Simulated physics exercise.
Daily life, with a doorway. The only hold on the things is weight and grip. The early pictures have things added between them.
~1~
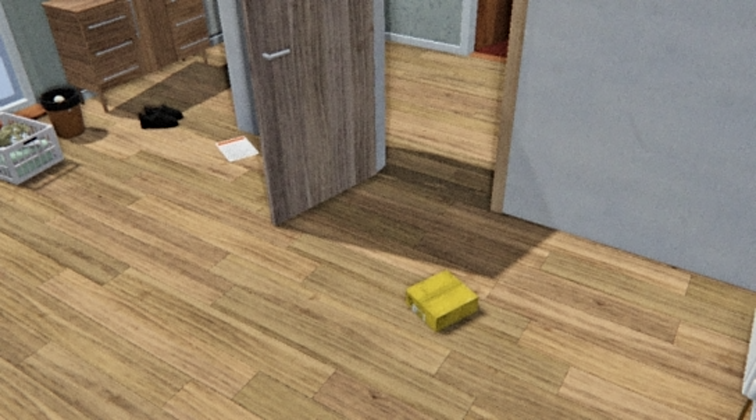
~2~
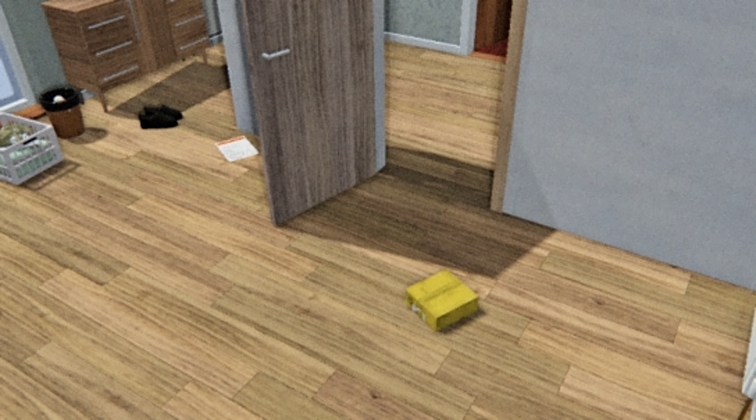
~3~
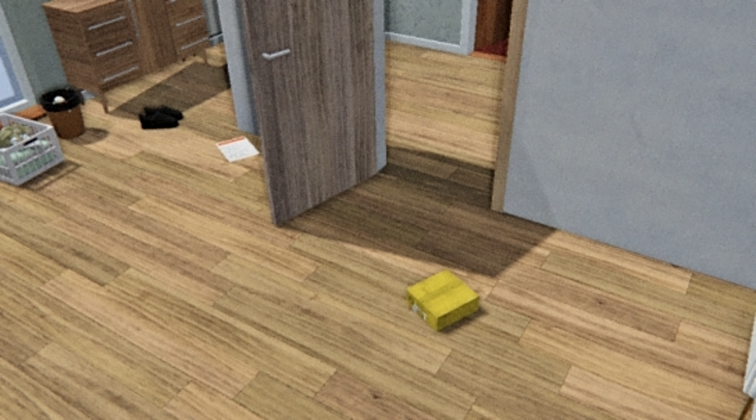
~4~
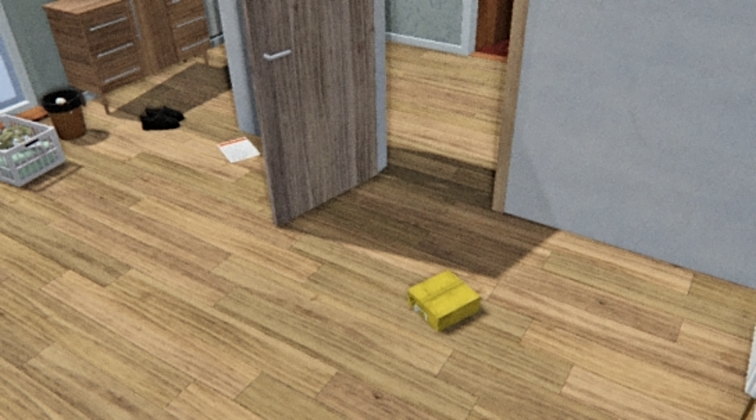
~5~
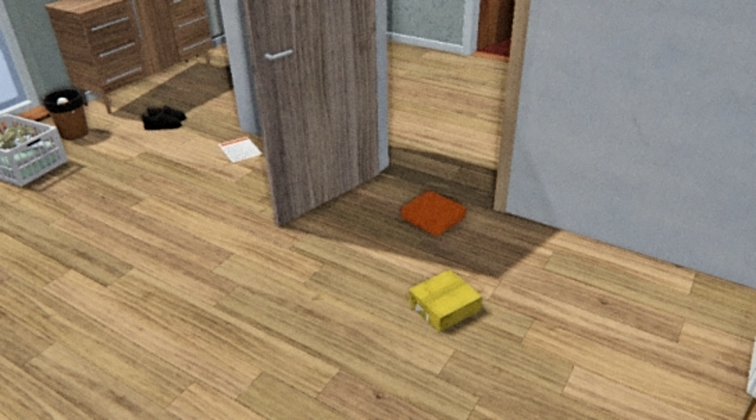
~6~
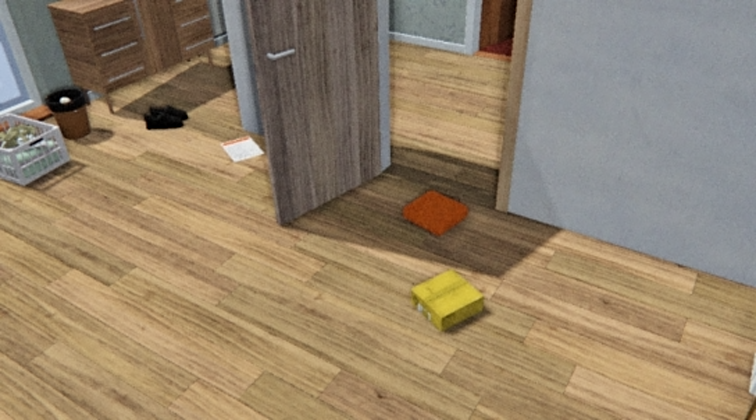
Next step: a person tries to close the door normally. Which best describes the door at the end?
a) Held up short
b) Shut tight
Option a: Held up short.
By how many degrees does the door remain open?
The answer is roughly 20°.
Then, 0.70 s after the last picture, open by 65°.
Then, 1.00 s after the last picture, open by 35°; orange cushion slid a little near (451, 211).
At rest, open by 20°; moved from the start, orange cushion; yellow parcel in place. Seen from the same camera at the end, orange cushion near (473, 206).
